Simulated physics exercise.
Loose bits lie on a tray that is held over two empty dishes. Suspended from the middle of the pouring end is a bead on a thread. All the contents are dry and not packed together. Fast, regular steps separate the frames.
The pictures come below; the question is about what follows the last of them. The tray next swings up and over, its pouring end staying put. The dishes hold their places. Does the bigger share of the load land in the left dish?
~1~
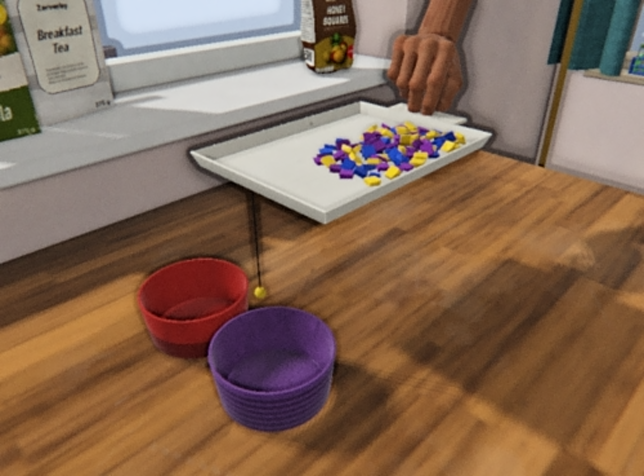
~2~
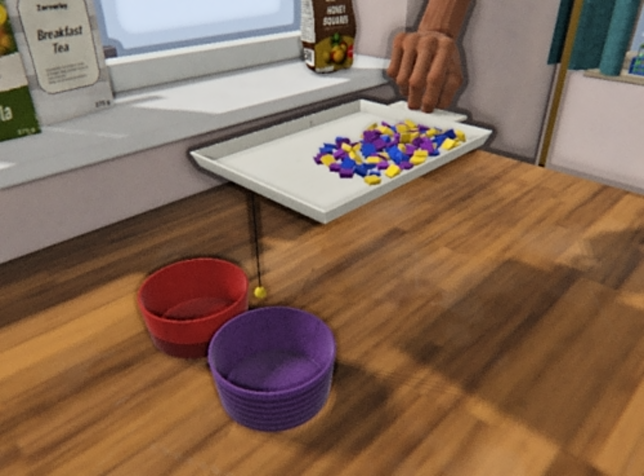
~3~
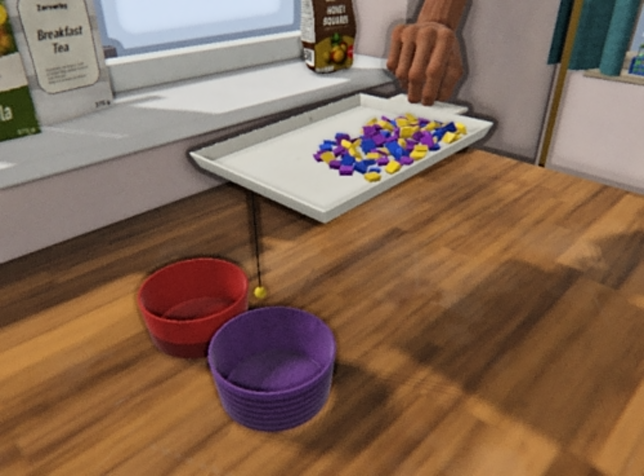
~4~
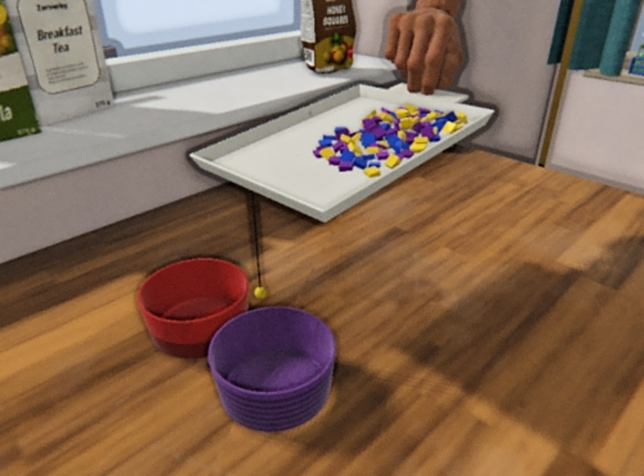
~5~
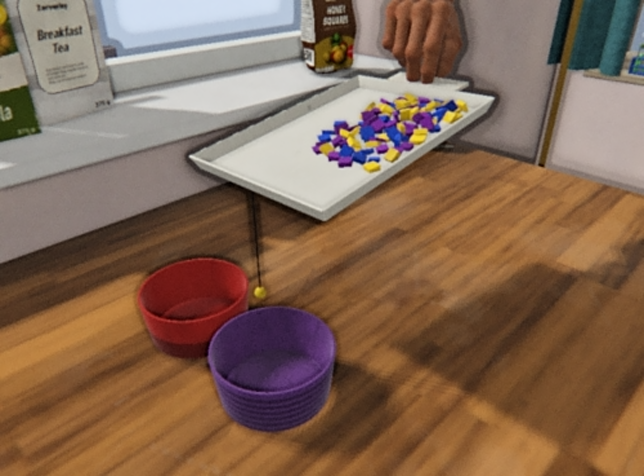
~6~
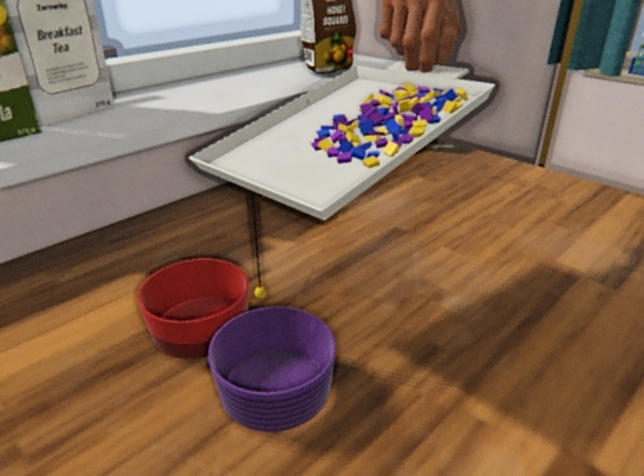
I'd say the left dish gets the lion's share of it.
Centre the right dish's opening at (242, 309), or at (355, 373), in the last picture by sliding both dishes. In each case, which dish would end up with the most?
With the dishes at the first place it's the right-side dish, and at the second it's the left-side dish.
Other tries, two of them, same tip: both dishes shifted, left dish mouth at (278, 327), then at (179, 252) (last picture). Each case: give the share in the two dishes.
The first yields 30 per cent and the second 60 per cent.
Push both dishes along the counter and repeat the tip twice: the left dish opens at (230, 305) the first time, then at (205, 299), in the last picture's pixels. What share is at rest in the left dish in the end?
In order, 70 % and 70 %.
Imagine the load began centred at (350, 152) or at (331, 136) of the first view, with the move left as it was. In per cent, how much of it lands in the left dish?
60 % and 80 %.
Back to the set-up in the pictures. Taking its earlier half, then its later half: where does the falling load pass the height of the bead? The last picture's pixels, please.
Around (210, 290), followed by around (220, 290).
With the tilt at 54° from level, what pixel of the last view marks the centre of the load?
Load centre: Approx. (240, 173).
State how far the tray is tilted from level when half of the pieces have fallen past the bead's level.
At roughly 95°.
Shortly afterwards, tray tipped steeply; the bulk on the tray; only a few in the left dish; only a few outside both; a little in the air.
Next, tray tipped right over; near half on the tray; a little in the right dish; near a quarter in the left dish; a little outside both; a little in the air.
Some moments later, tray tipped past a quarter turn; near a quarter in the right dish; near half in the left dish; near a quarter outside both.
In the end, tray tipped past a quarter turn; near a quarter in the right dish; near half in the left dish; near a quarter outside both.
